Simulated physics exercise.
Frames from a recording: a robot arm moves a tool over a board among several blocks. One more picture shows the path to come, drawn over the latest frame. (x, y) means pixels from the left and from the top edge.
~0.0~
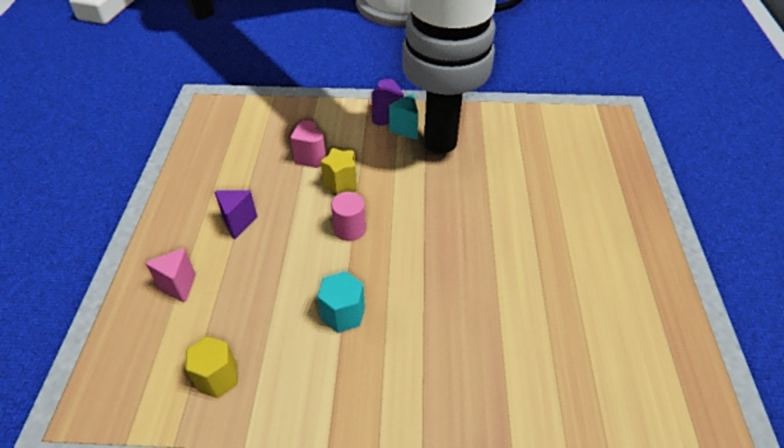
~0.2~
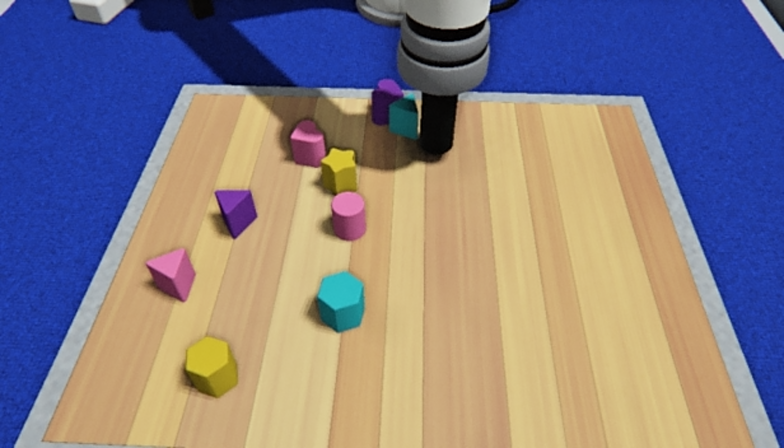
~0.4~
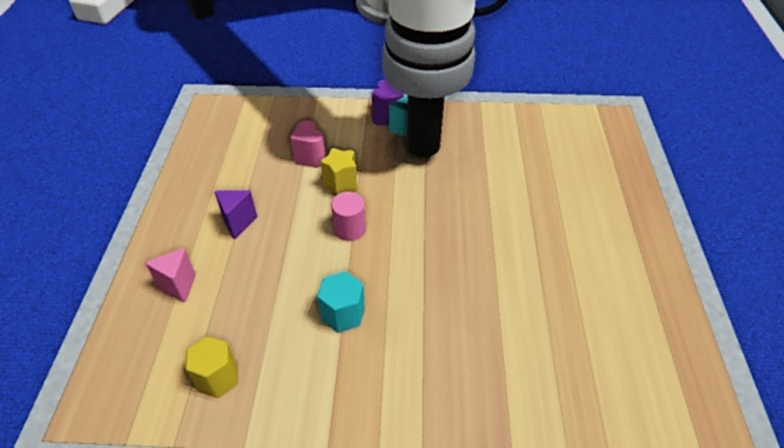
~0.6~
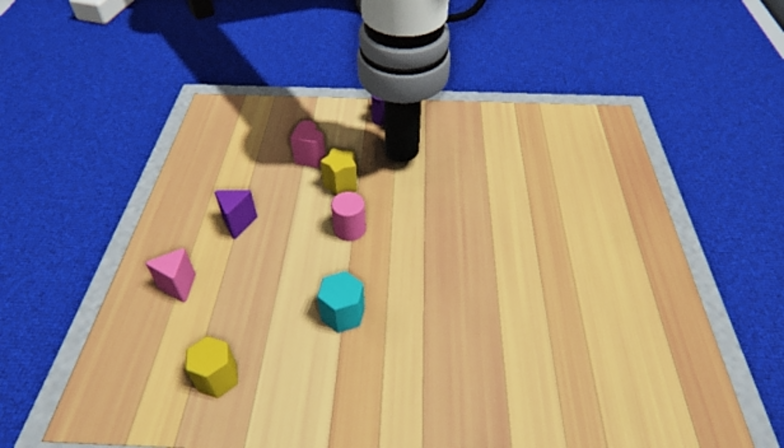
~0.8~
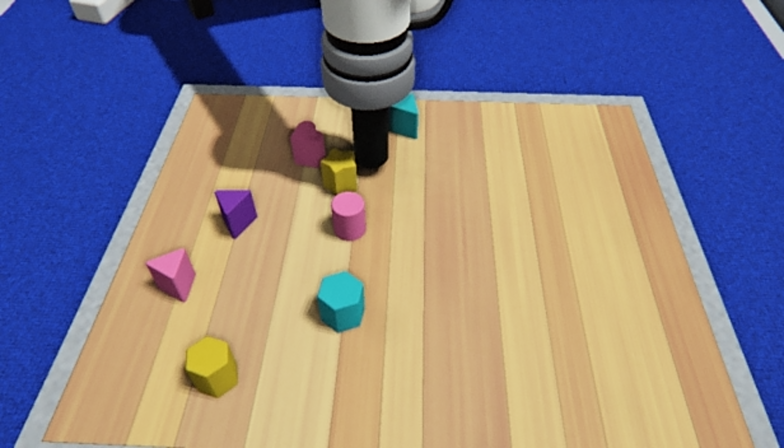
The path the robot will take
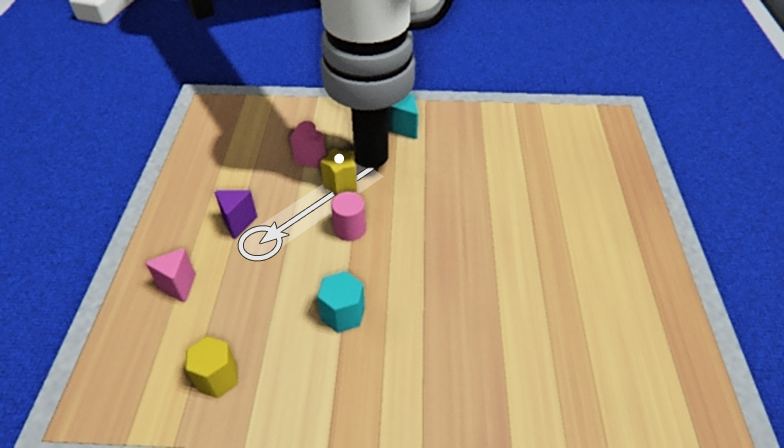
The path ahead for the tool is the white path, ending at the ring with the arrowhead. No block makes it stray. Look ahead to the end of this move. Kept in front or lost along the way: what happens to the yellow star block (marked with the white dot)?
Prediction: Still leading.
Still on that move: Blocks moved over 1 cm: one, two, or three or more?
I'm going with one.
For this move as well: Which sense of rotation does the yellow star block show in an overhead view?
I'd predict that, seen from above, the yellow star block rotates clockwise.
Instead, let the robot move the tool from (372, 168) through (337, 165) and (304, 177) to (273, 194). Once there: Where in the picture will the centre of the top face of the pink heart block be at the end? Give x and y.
That would be at about pixel (287, 129).
The line goes straight from (372, 168) to (260, 243); the dot is on the yellow star block.
On the path given first. One third of the way, tool (335, 181); yellow star block (301, 182).
Two thirds of the way, tool (298, 205); yellow star block (260, 207).
At the end, tool (257, 232); purple triangle unmoved; yellow star block (216, 232), turned 35° clockwise.
